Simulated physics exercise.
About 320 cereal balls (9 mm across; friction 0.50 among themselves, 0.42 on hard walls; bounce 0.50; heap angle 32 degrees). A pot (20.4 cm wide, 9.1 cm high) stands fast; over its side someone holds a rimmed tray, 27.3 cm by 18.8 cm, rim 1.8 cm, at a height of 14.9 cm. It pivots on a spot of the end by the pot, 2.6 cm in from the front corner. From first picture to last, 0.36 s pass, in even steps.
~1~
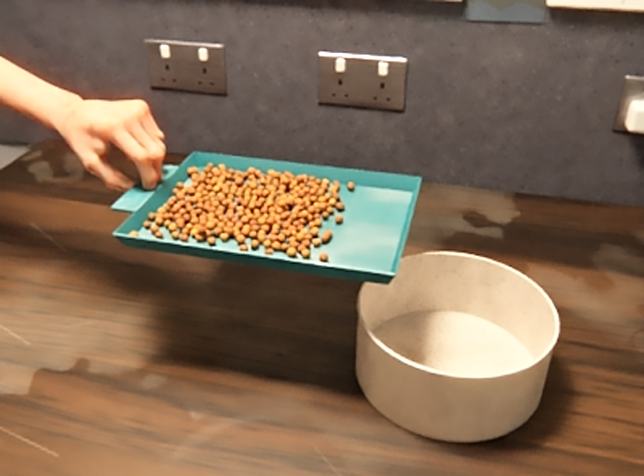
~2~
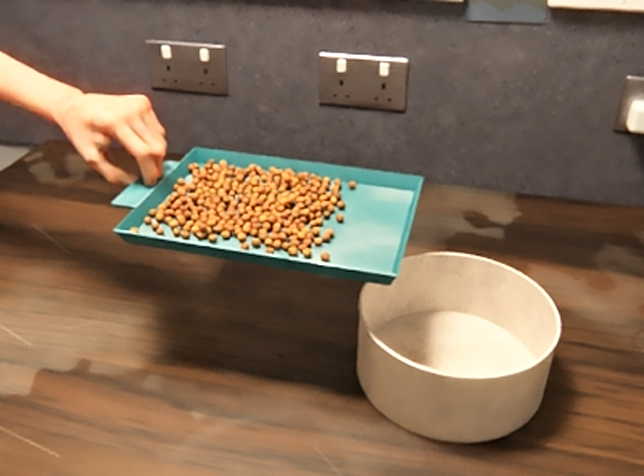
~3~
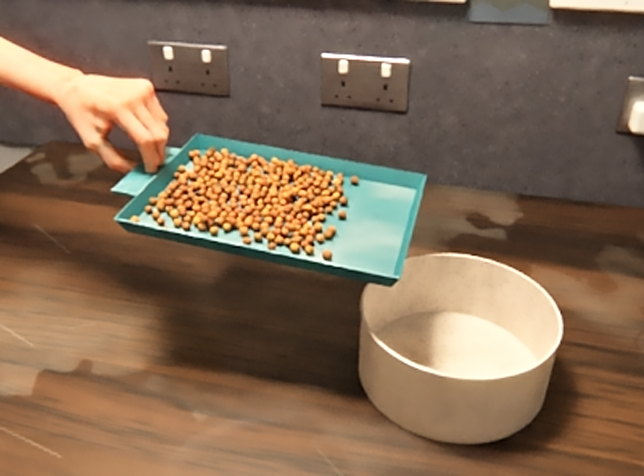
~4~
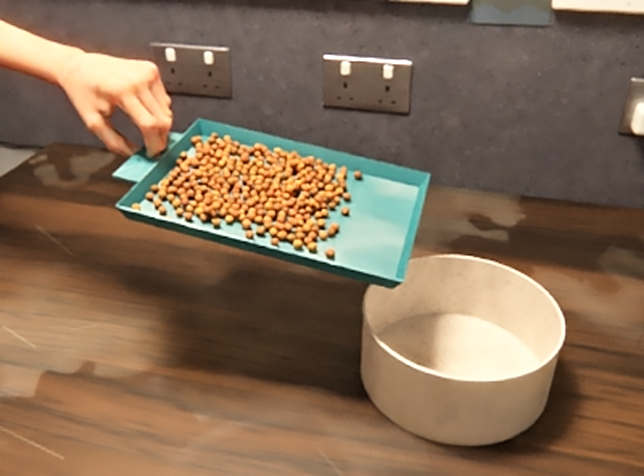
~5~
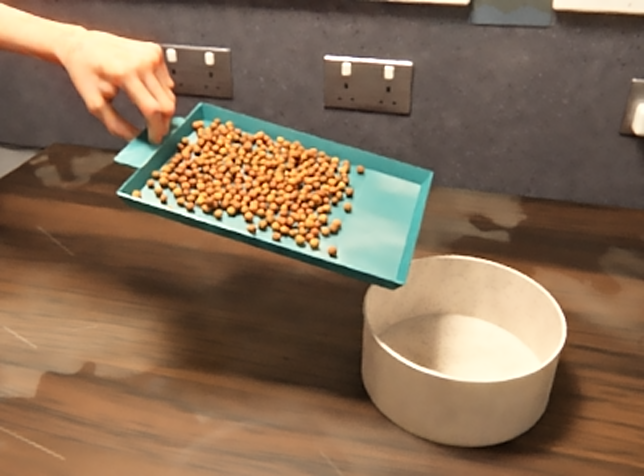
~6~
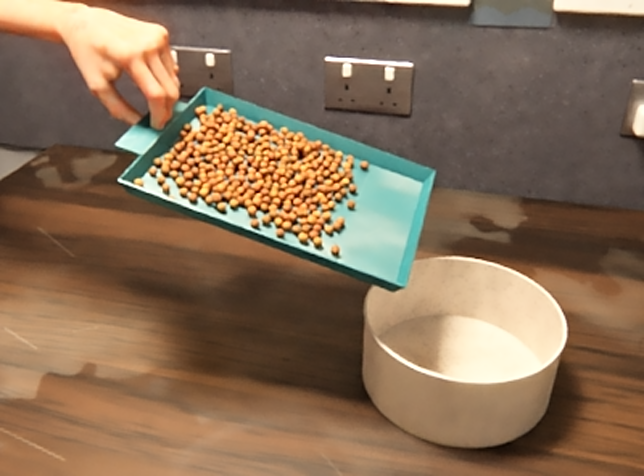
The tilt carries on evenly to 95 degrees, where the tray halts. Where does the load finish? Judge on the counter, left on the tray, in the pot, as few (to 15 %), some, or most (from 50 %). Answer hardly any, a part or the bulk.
Counter: Hardly any, tray: Hardly any, pot: The bulk.
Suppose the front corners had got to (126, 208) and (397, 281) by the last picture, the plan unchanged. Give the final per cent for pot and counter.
Pot 45, counter 55.
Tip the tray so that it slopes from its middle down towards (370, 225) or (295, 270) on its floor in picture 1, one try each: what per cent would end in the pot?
About 70 and 20 per cent.
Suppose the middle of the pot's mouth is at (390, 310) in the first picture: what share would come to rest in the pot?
Some 100 per cent.
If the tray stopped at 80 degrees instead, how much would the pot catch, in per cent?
It would be near 95 per cent.
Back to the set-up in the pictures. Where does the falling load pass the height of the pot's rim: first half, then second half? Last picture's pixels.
First near (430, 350), later near (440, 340).
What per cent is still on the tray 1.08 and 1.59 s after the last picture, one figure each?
About 60, 0.
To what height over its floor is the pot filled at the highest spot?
About 3.0 cm.
Then, 0.65 s after the last picture, tilt 54 degrees; the tray holds 90 %, the pot 5 %.
Then, 1.08 s after the last picture, tilt 78 degrees; the tray holds 60 %, the pot 25 %.
Then, 1.59 s after the last picture, tilt 95 degrees; the tray holds 0 %, the pot 90 %.
In the end, counter 10 %, tray 0 %, pot 95 %.
